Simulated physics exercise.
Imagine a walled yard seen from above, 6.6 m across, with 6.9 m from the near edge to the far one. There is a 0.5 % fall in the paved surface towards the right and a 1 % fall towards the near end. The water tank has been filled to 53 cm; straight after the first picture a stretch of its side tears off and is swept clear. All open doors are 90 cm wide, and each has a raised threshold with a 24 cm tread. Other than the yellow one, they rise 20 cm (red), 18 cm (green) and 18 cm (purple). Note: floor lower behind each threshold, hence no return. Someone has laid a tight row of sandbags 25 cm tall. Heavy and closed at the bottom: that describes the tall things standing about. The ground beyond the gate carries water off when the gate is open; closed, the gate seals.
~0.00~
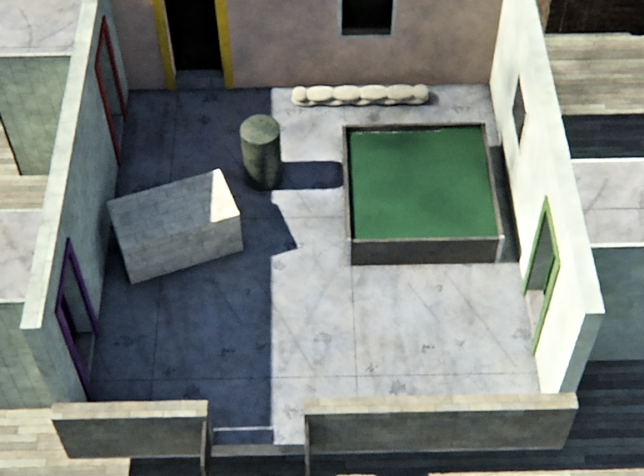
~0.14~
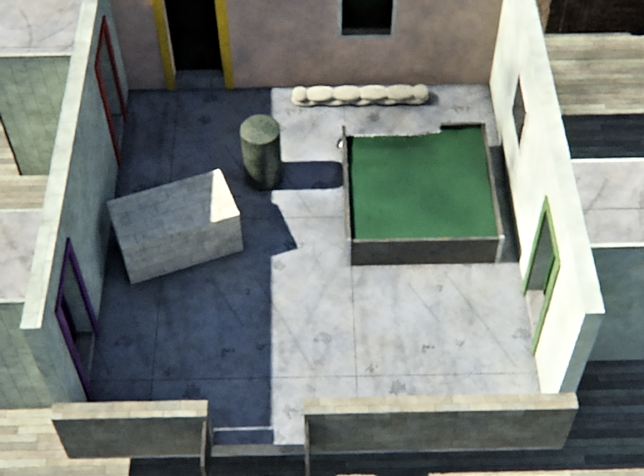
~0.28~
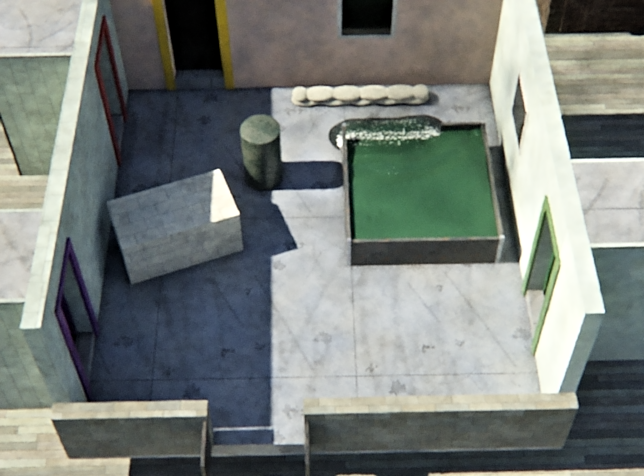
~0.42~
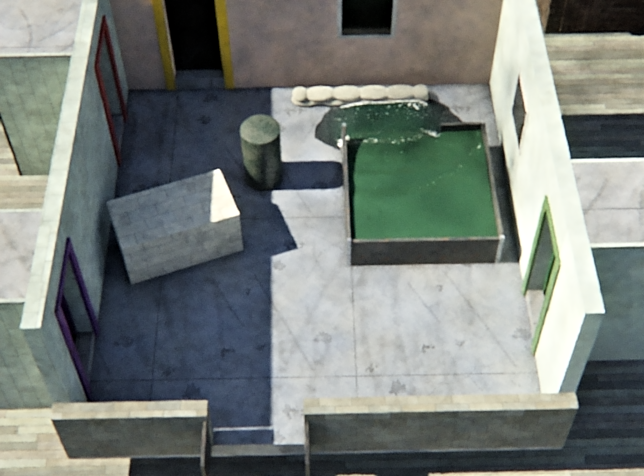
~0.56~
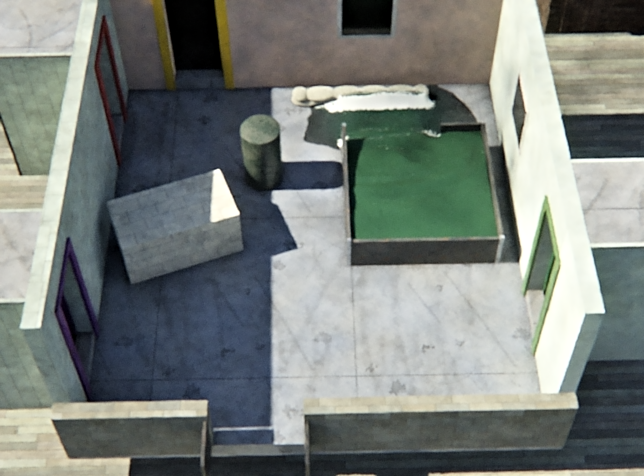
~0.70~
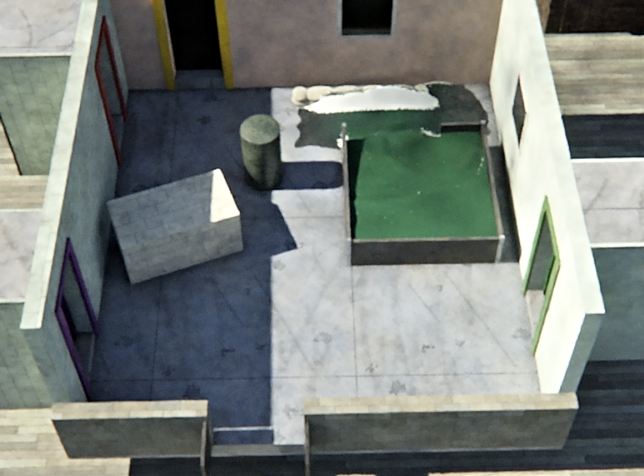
Green water poured out over the far side of a square tank in a walled yard, then spread across the pale paving to the lumpy white row by the back wall.
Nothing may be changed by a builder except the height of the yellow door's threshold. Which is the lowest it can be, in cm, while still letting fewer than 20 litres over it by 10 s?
No lower than about 9.5 cm.
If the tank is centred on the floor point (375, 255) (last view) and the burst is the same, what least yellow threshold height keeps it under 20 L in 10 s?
New minimum height: Approx. 10.5 cm.
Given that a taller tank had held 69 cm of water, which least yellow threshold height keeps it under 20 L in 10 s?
Then a height close to 13.0 cm.
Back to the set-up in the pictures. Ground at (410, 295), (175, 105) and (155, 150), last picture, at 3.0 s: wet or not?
So the three spots come out spared, swamped, swamped, in that order.
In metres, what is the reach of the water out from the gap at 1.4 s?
Roughly 2.8 metres.
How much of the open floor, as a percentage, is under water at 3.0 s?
About 40 per cent.
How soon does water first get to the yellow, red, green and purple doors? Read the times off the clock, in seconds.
Arrives: Yellow 2.0 s / red 2.4 s / green 3.2 s / purple 4.5 s.
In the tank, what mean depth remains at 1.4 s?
About 39 centimetres on average.
After 1.4 s water covers 15 % of the floor, deepest (42 cm) near (388, 108); it has not reached the yellow door.
After 3.0 s water covers 40 % of the floor, deepest (34 cm) near (488, 106); 7 cm at the yellow door, 0 litres in over its 23 cm threshold.
After 10.0 s water covers 85 % of the floor, deepest (14 cm) near (178, 213); 10 cm at the yellow door, 0 litres in over its 23 cm threshold.
At the yellow door as built, the water arrived by 2.0 s and peaked near 15 cm at 7.8 s.
Run again over the same 10 s with other heights there, 37 litres in over 8 cm, 7 litres over 11 cm. The limit of 20 litres is kept from about 9.5 cm up.
